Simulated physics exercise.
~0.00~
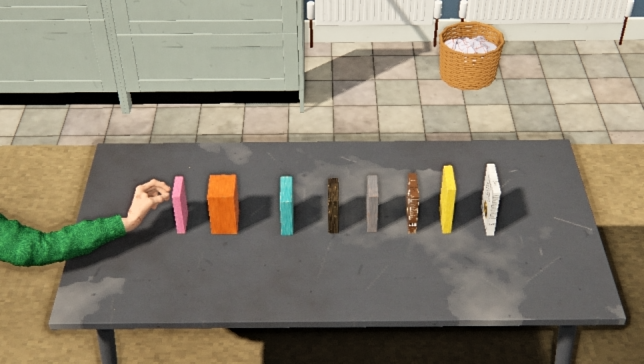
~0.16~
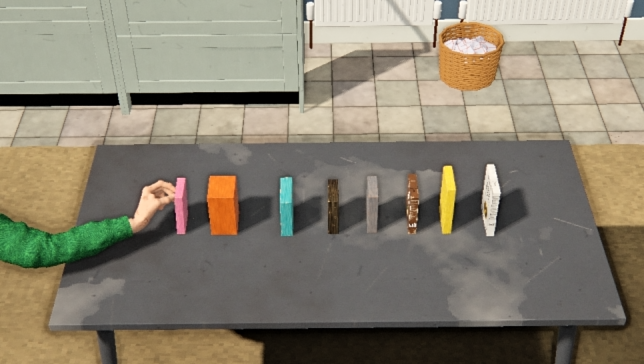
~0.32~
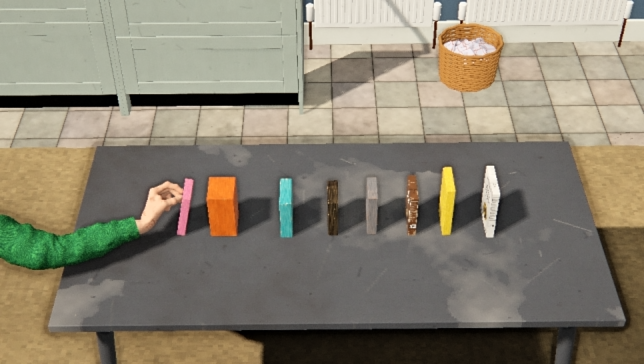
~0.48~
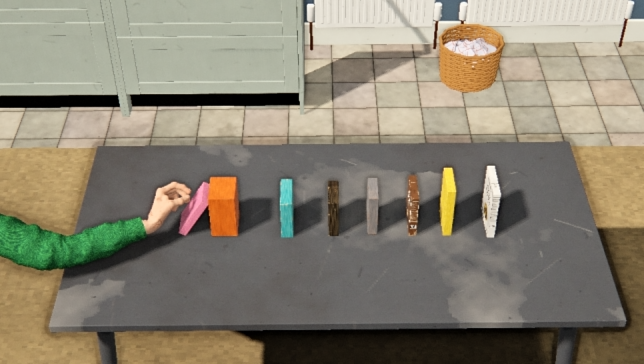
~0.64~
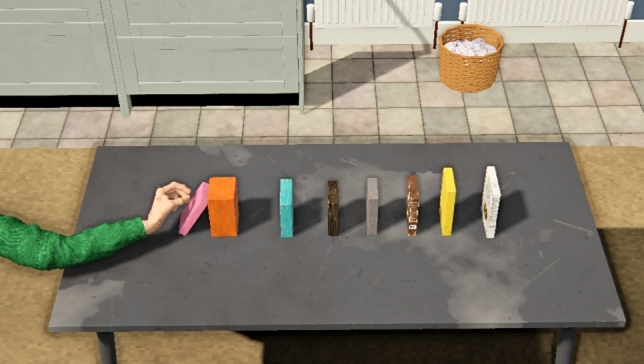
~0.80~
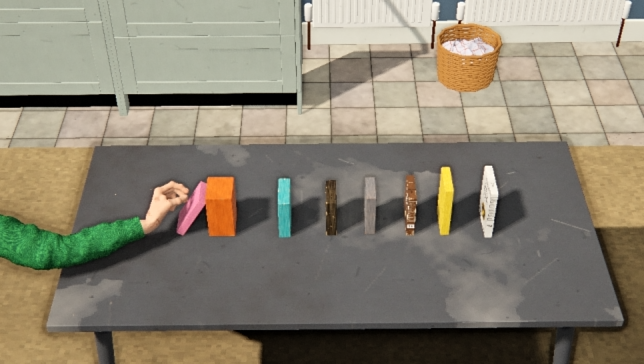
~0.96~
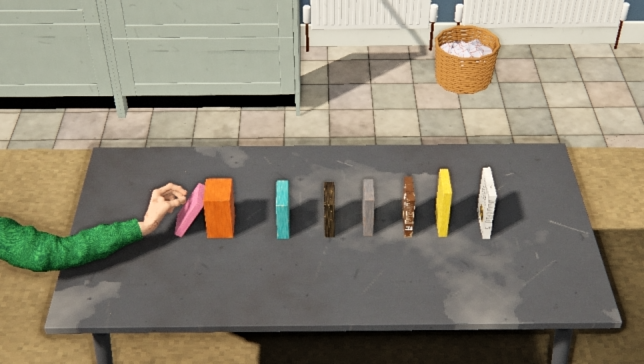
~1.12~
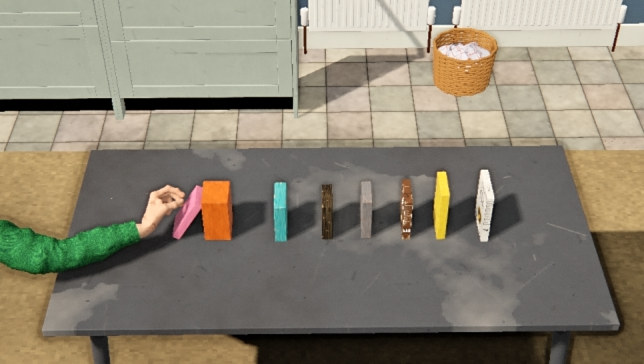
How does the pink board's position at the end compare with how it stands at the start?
At the start the pink board stands upright, but by the end it is tilted to the right, leaning against the orange block.
